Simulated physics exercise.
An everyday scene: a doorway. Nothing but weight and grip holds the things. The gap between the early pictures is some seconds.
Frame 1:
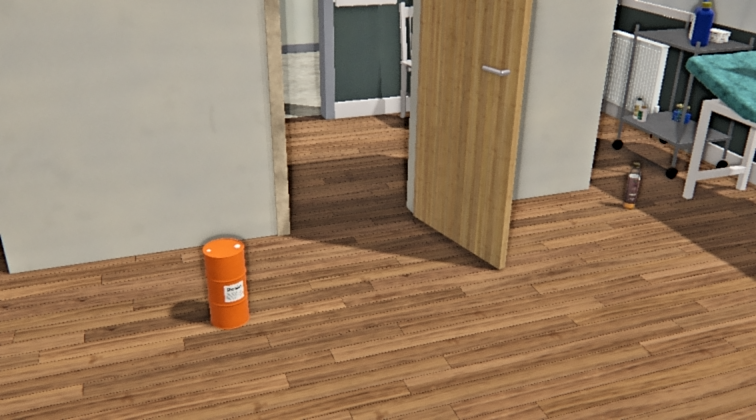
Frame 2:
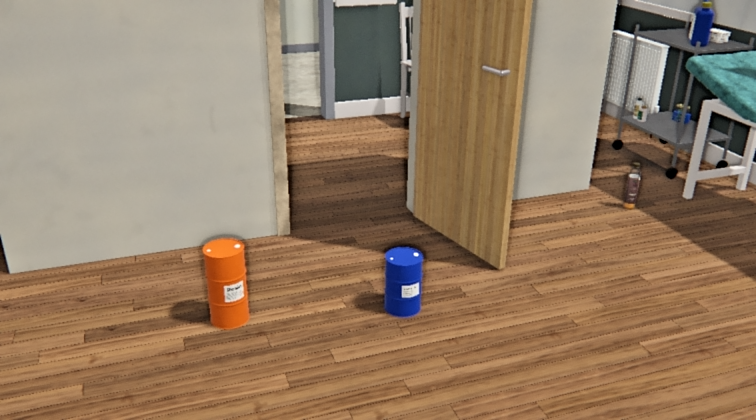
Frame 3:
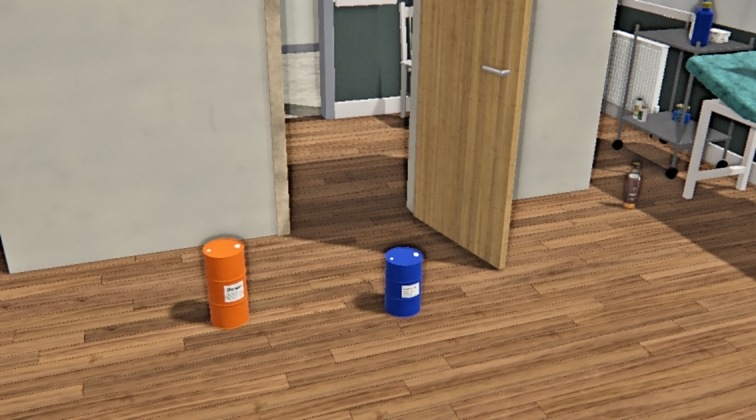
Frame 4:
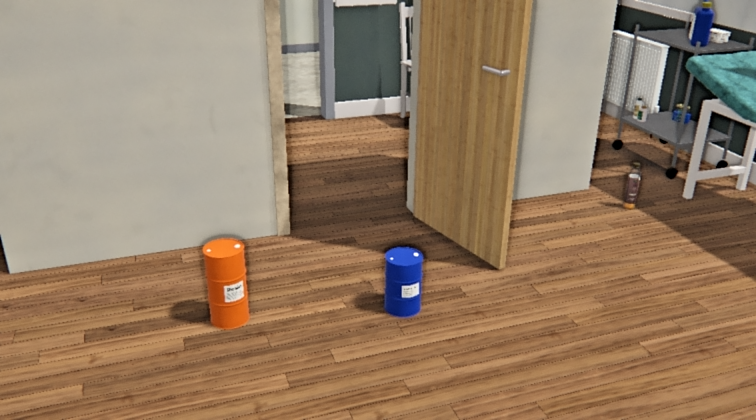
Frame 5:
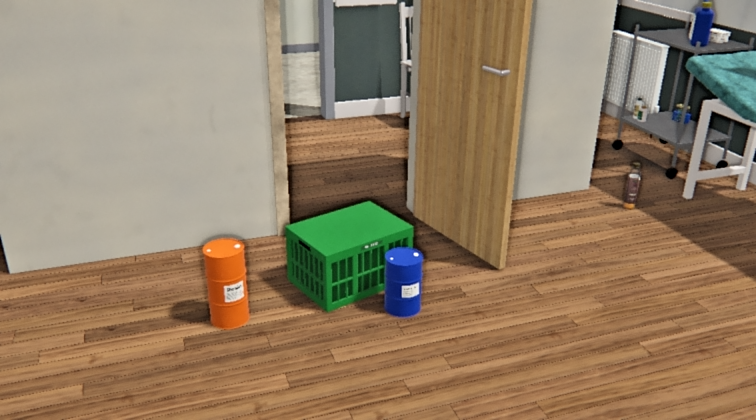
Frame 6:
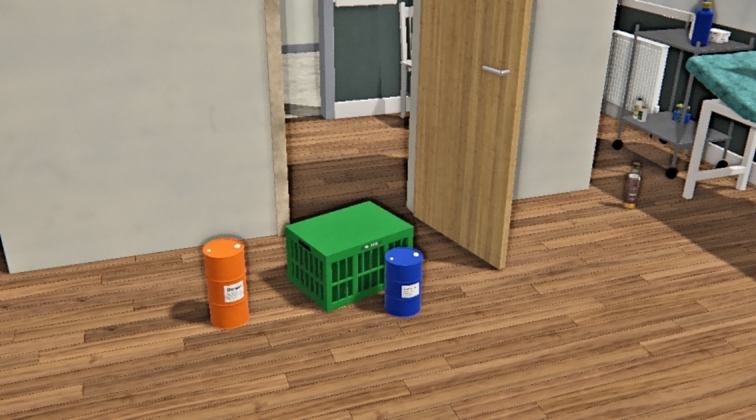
At the start, an orange canister stands alone on the wooden floor near a wide-open door. A blue canister then appears to its right, and later a green chest appears between and behind the two canisters, in front of the doorway, while the door and canisters stay still.
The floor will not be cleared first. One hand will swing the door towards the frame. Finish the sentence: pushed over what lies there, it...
It halts partway.
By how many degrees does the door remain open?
It stays open at around 55°.
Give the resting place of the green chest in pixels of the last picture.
Near (318, 252).
Then, 0.40 s after the last picture, door 92° open.
Then, 0.70 s after the last picture, door 70° open.
Then, 0.90 s after the last picture, door 62° open; green chest slid a little near (336, 253).
Then, 1.20 s after the last picture, door 57° open; green chest slid a little near (323, 253).
At rest, door 55° open; moved from the start, green chest; the other 2 in place. Seen from the same camera at the end, green chest near (318, 252).
